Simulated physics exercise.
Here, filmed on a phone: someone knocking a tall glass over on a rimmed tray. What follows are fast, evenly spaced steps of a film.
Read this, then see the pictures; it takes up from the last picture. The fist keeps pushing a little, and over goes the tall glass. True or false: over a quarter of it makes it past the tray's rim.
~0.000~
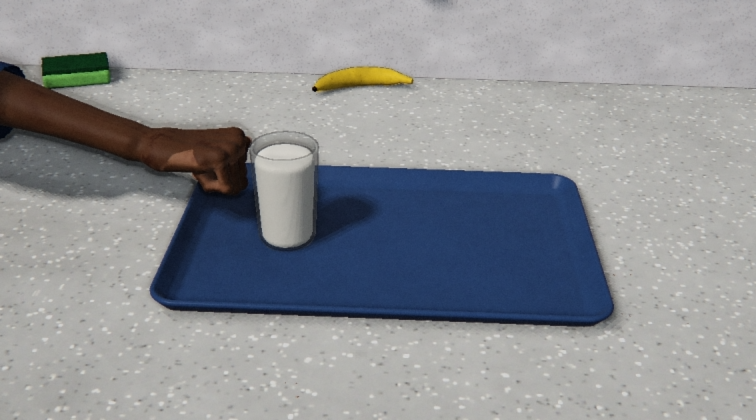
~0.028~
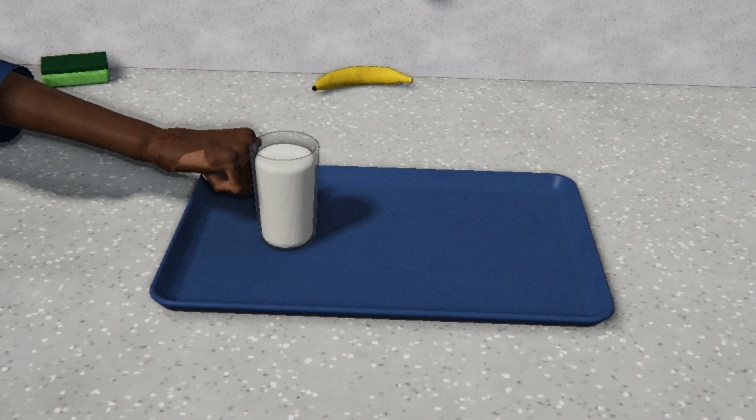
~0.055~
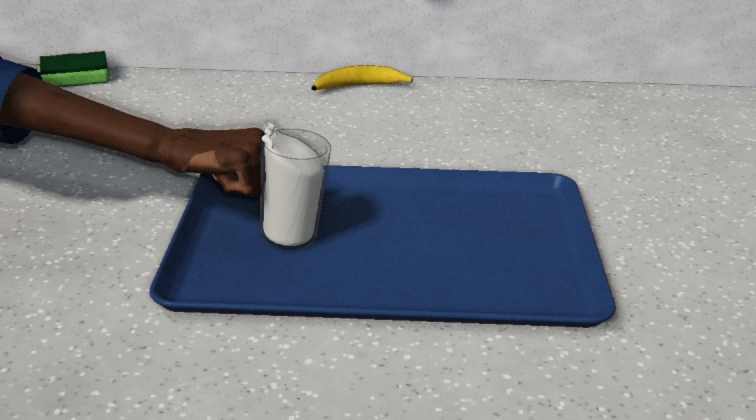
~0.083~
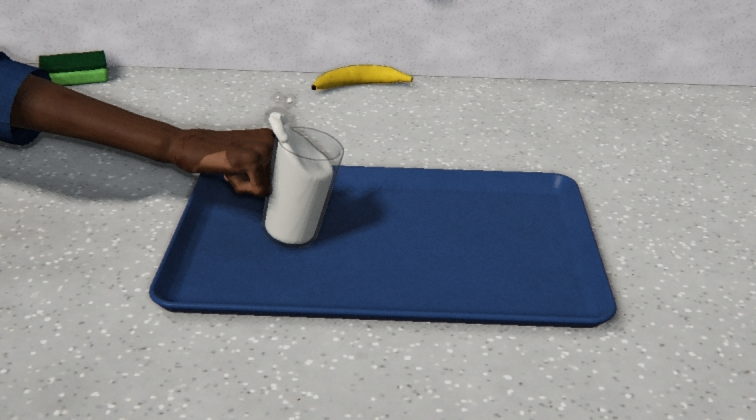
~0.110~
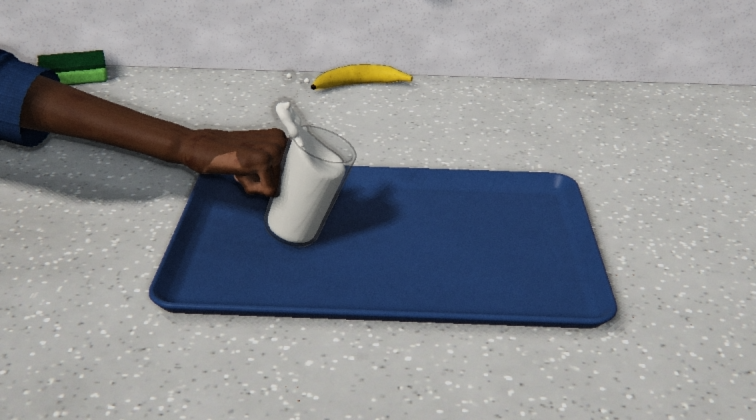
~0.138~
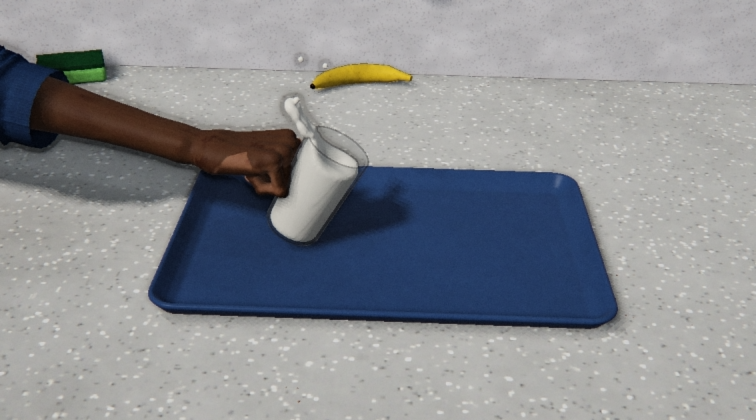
True.
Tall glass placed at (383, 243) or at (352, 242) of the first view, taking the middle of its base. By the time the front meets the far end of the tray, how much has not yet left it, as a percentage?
It would be close to 60 per cent the first time and close to 65 per cent the second time.
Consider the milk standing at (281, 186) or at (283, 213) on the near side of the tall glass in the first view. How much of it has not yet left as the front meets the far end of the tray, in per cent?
About 50 and 50 per cent.
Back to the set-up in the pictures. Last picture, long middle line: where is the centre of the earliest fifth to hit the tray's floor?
I'd put it at roughly (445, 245) on the centre line.
A moment on, the tall glass is falling and 88 per cent is in the glass, 0 on the tray and 12 above or beyond its rim.
Next, the tall glass lies on its side and 50 per cent is in the glass, 42 on the tray and 9 above or beyond its rim.
Then the tall glass lies on its side and 26 per cent is in the glass, 54 on the tray and 19 above or beyond its rim.
Later the tall glass lies on its side and 14 per cent is in the glass, 43 on the tray and 43 above or beyond its rim.
Finally, 57 per cent is held by tray and glass, 43 is off the tray.
